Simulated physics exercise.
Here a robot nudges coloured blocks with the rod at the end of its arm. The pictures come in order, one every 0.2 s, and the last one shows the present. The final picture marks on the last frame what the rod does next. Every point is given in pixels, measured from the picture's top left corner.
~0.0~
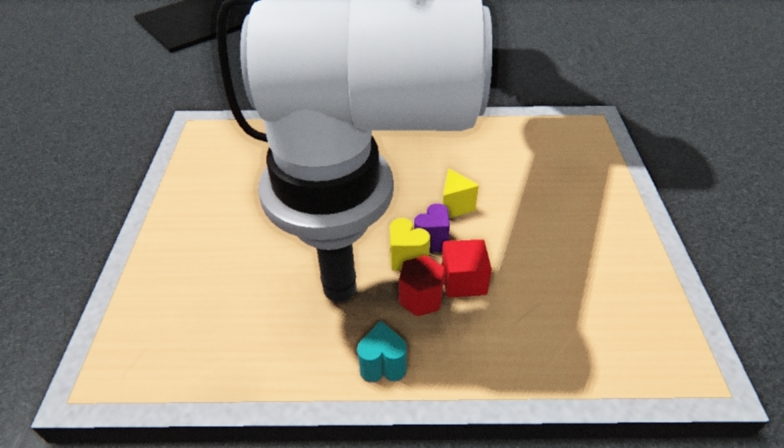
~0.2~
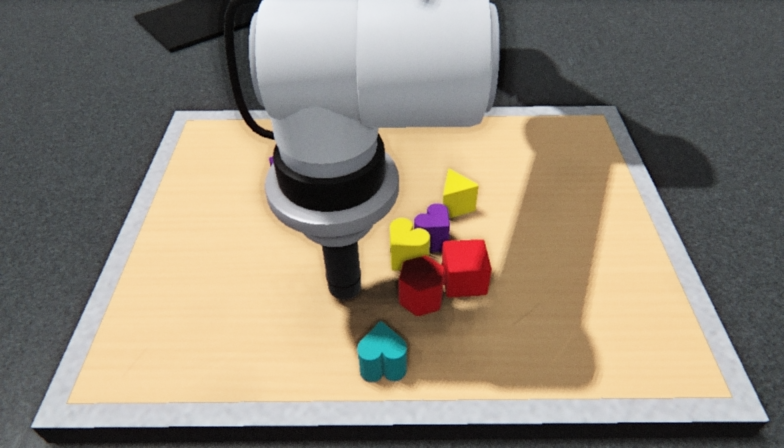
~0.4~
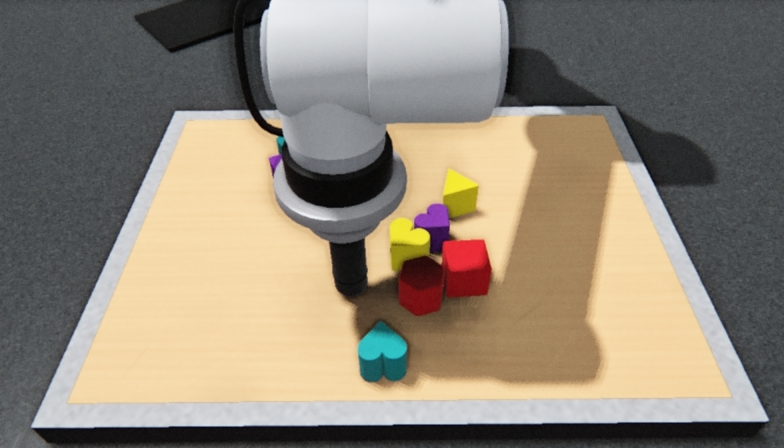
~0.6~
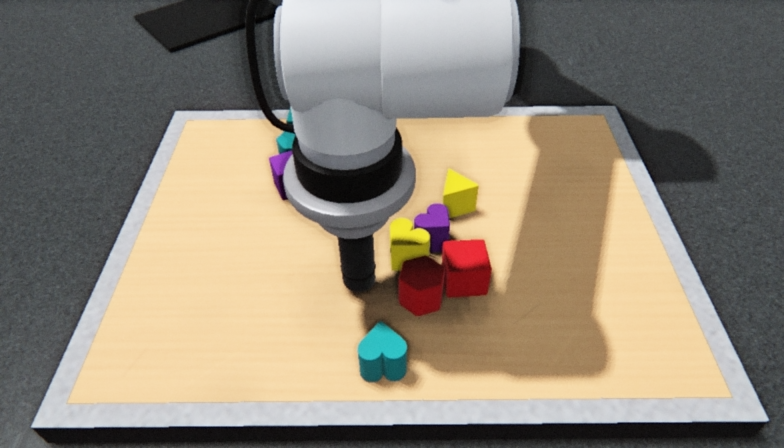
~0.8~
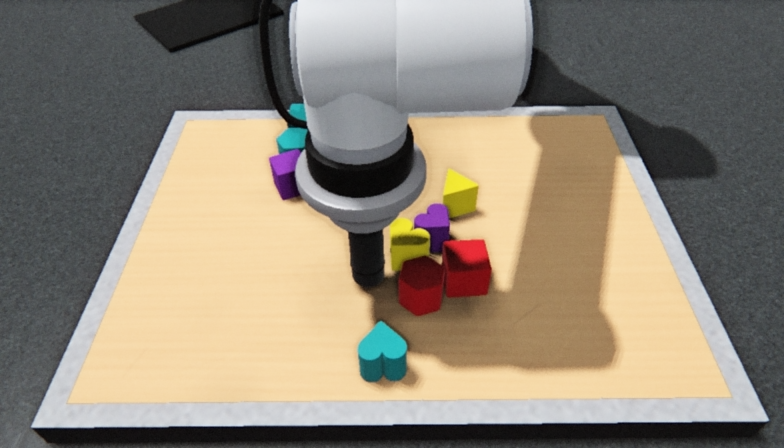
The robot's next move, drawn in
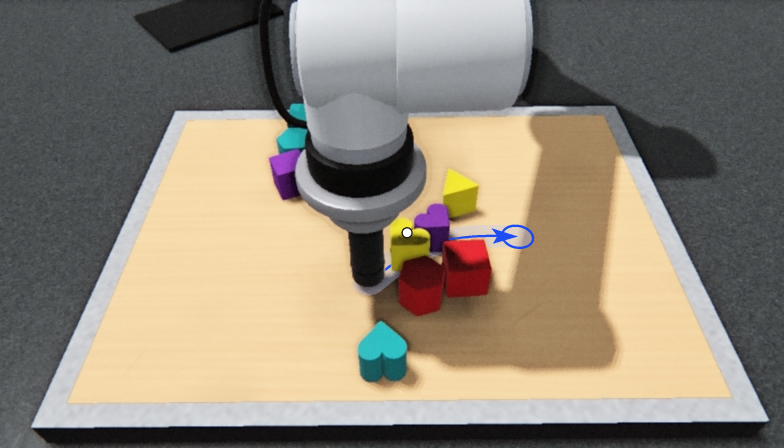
A white robot arm with a black rod moves over a pale wooden board with a grey rim, seen from above by a still camera. Yellow, purple and red blocks cluster right of the rod, with a teal heart nearer the front. The arm glides slightly right and back, gradually uncovering purple and teal blocks behind it, while all the blocks stay still.
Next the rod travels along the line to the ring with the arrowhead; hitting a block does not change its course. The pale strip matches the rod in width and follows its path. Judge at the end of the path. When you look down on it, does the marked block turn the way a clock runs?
No
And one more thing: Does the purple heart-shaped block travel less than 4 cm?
Going by the path, no.
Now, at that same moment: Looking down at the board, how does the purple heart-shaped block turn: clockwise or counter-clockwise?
From the top: Counterclockwise.
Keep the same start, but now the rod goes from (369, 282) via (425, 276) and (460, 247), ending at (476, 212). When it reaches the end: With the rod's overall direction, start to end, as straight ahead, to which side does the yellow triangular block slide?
Its shift is leftward.
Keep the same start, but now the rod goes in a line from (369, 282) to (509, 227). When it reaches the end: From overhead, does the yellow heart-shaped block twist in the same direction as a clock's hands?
That would be a no.
Drawn move, from (369, 282) via (412, 253) and (463, 238), ending at (518, 237); the dot is on the yellow heart-shaped block.
The first path, step by step. One third of the way, rod at (414, 245); yellow heart-shaped block at (444, 211); purple heart-shaped block at (469, 197); yellow triangular block at (458, 178).
Two thirds of the way, rod at (464, 231); yellow heart-shaped block at (489, 194), turned 15° anticlockwise; purple heart-shaped block at (504, 177), turned 10° anticlockwise; yellow triangular block at (458, 178).
At the end, rod at (519, 230); yellow heart-shaped block at (519, 189), turned 90° anticlockwise; red hexagonal block still; purple heart-shaped block at (508, 167), turned 20° anticlockwise; yellow triangular block at (458, 178).
